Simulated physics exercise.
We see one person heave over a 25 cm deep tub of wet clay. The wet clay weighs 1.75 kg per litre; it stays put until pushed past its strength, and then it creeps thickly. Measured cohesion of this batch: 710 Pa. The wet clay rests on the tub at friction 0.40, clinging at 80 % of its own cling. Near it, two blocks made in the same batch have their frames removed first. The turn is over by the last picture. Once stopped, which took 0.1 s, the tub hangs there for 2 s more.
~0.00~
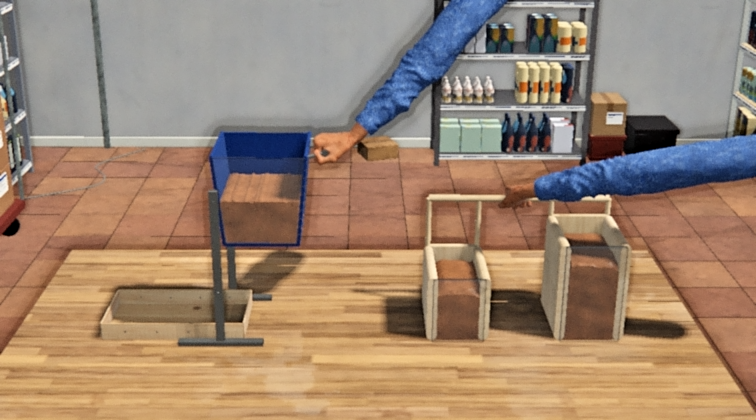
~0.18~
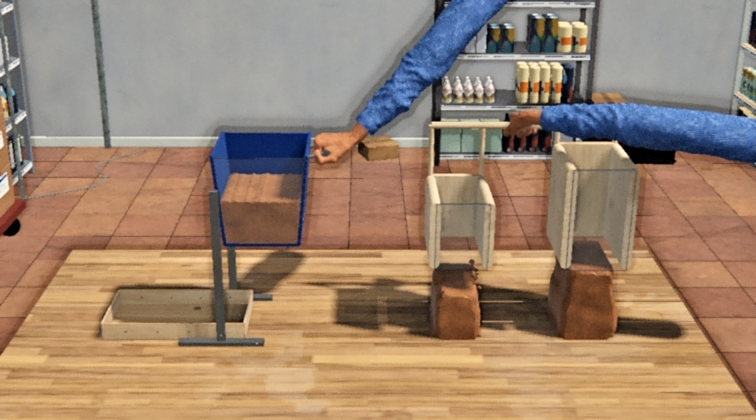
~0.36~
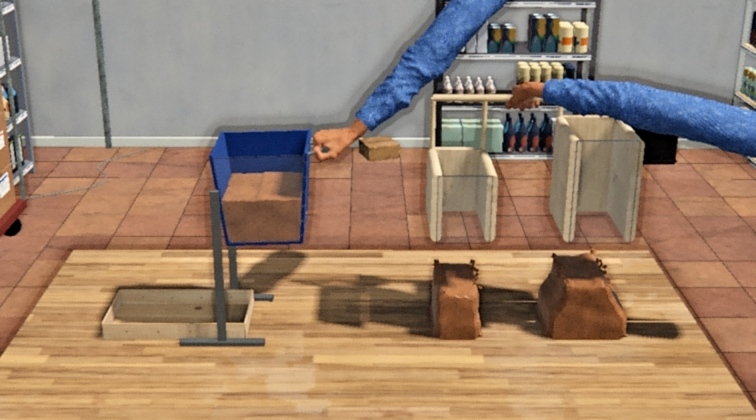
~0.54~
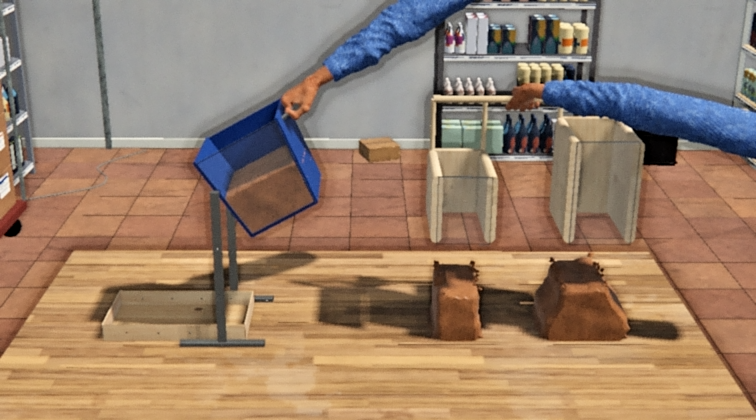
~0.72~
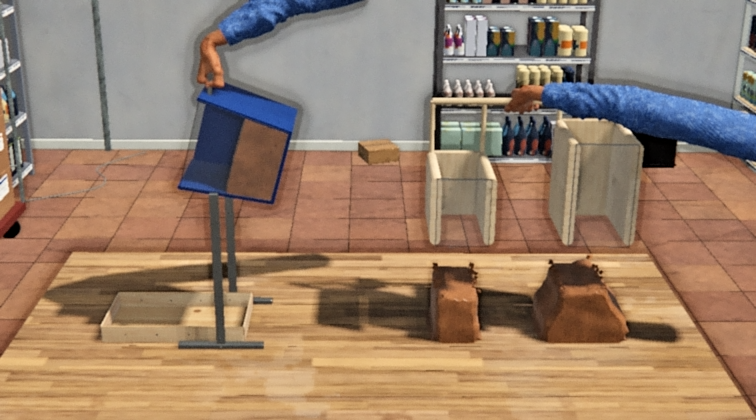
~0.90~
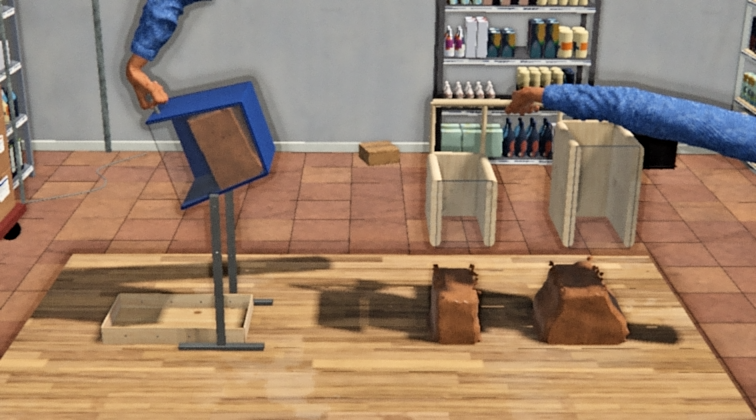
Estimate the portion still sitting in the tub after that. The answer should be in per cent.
The portion still in the tub is near 31 %.
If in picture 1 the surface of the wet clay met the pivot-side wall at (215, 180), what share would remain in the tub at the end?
25 %.
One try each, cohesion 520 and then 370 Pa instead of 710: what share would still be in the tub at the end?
The two runs give near 40 % and near 25 % respectively.
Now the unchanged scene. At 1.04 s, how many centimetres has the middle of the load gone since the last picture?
Shift: Roughly 8 cm.
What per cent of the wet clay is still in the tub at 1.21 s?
Close to 50 in a hundred.
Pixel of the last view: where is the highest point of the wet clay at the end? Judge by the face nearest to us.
The highest point sits at around (226, 161).
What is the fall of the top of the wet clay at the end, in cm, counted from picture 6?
14 cm.
After 1.04 s, the tub is at 108 degrees and holds 100 %.
After 1.21 s, the tub is at 108 degrees and holds 50 %.
After 1.38 s, the tub is at 108 degrees and holds 46 %.
After 1.55 s, the tub is at 108 degrees and holds 34 %.
After 2.90 s, the tub is at 108 degrees and holds 31 %.
